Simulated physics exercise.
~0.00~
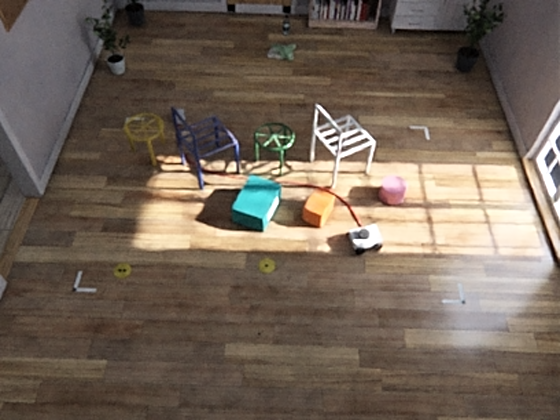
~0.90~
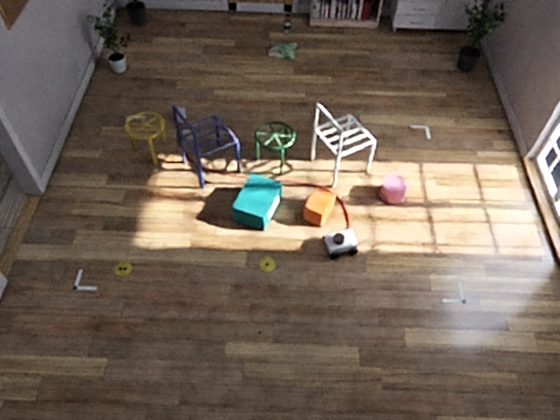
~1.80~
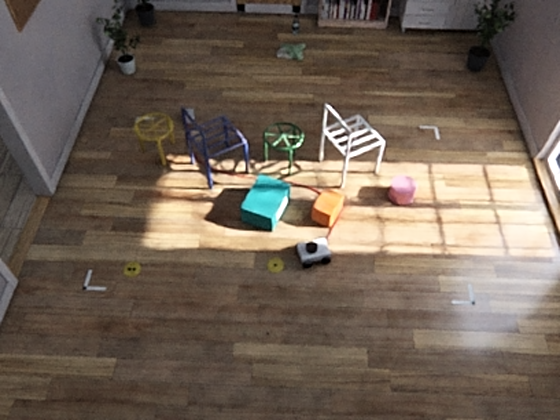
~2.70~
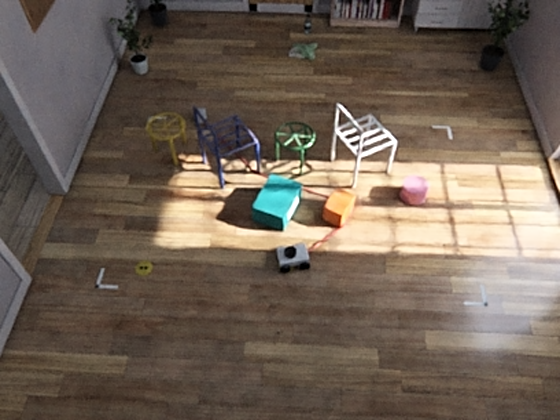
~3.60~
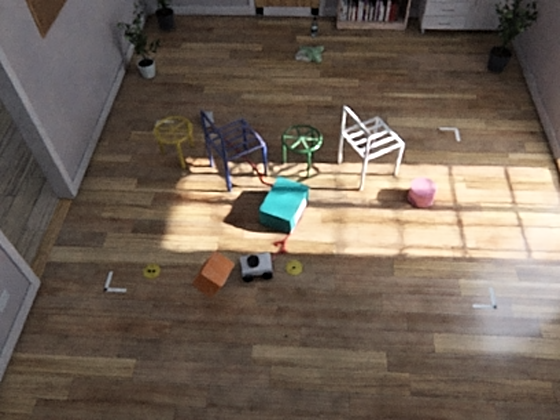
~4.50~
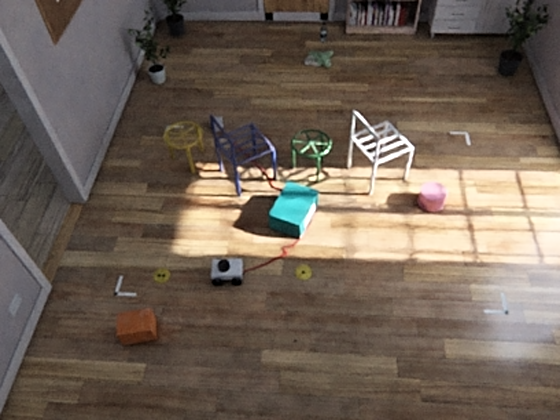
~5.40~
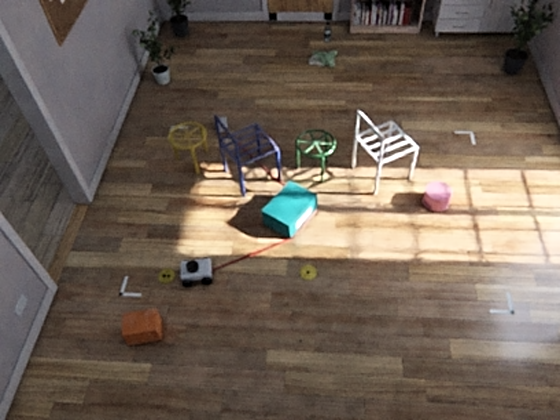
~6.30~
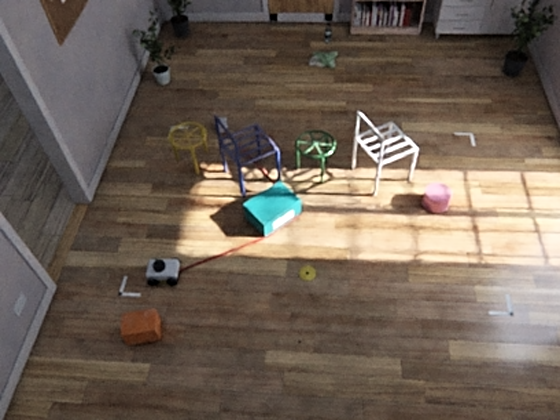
In the video, a small white cart trailing a red lead rolls left past chairs, stools, and a pink tub on a wooden floor; the orange crate shifts left and forward, then the teal carton slides slightly left, while the blue chair stays in place.
